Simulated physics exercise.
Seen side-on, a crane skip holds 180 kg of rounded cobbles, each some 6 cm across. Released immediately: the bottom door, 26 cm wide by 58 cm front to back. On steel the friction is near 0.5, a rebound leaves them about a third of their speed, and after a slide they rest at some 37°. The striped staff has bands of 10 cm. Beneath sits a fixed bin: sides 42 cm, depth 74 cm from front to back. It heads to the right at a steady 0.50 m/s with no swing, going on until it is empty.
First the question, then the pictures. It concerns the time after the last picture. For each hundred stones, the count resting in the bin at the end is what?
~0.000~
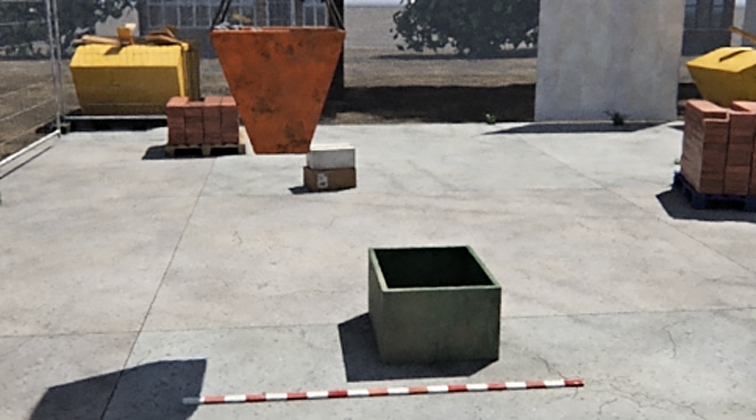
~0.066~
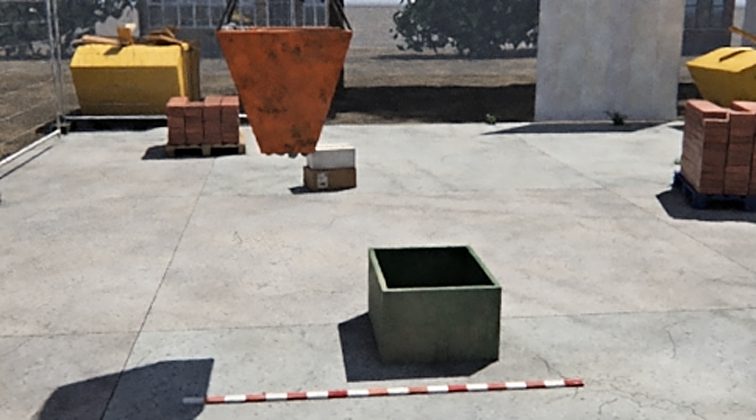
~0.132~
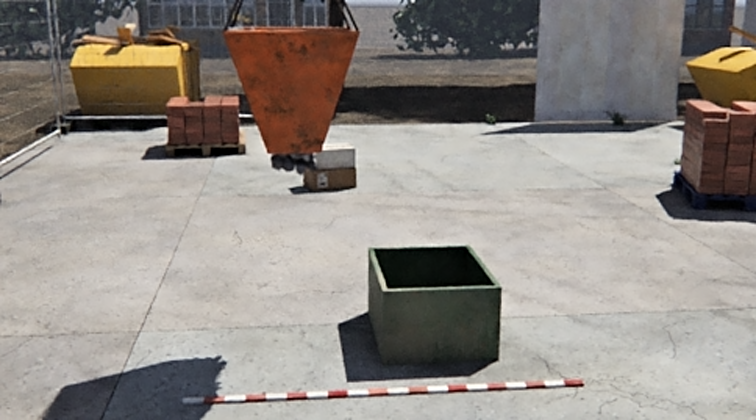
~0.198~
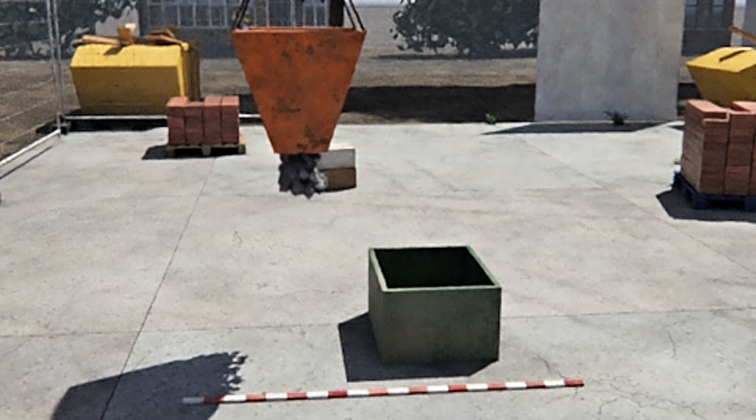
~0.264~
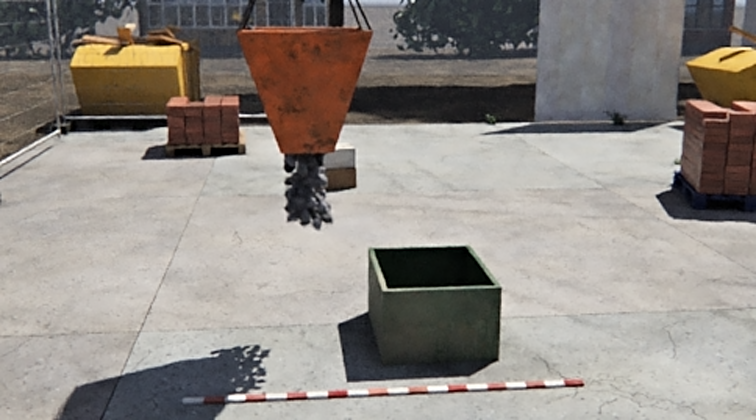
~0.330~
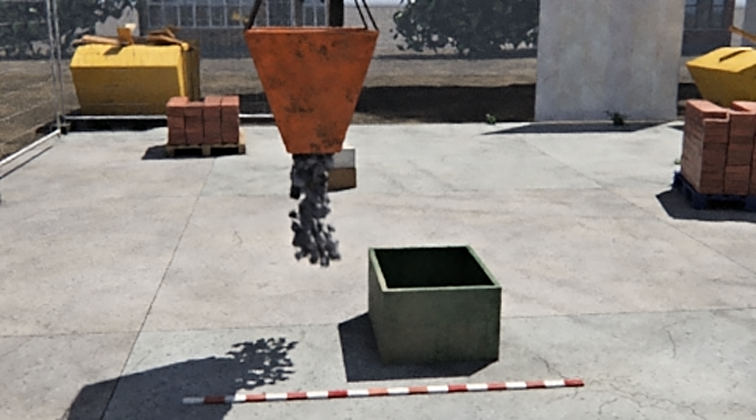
It is about 26.
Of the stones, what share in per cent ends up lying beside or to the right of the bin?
I'd put it at roughly 0 in a hundred.
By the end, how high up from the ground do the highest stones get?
24 cm.
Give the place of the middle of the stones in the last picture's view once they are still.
I'd point to close to (349, 327) in the last picture.
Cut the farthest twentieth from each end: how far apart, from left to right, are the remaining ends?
Some 110 cm from left to right.
After 0.7 s, 37 % in the crane skip, 63 % falling or lying left of the bin; the stones farthest right are at (385, 108).
After 1.1 s, 0 % in the crane skip, 79 % falling or lying left of the bin, 20 % falling or lying in the bin, 1 % falling or lying beside or right of the bin; the stones farthest right are at (441, 305).
After 1.7 s, 0 % in the crane skip, 72 % falling or lying left of the bin, 26 % falling or lying in the bin, 2 % falling or lying beside or right of the bin; the stones farthest right are at (478, 318).
After 2.6 s, 0 % in the crane skip, 72 % falling or lying left of the bin, 26 % falling or lying in the bin, 2 % falling or lying beside or right of the bin; the stones farthest right are at (483, 317).
After 4.5 s, 0 % in the crane skip, 72 % left of the bin, 26 % in the bin, 2 % beside or right of the bin; the stones farthest right are at (483, 317).
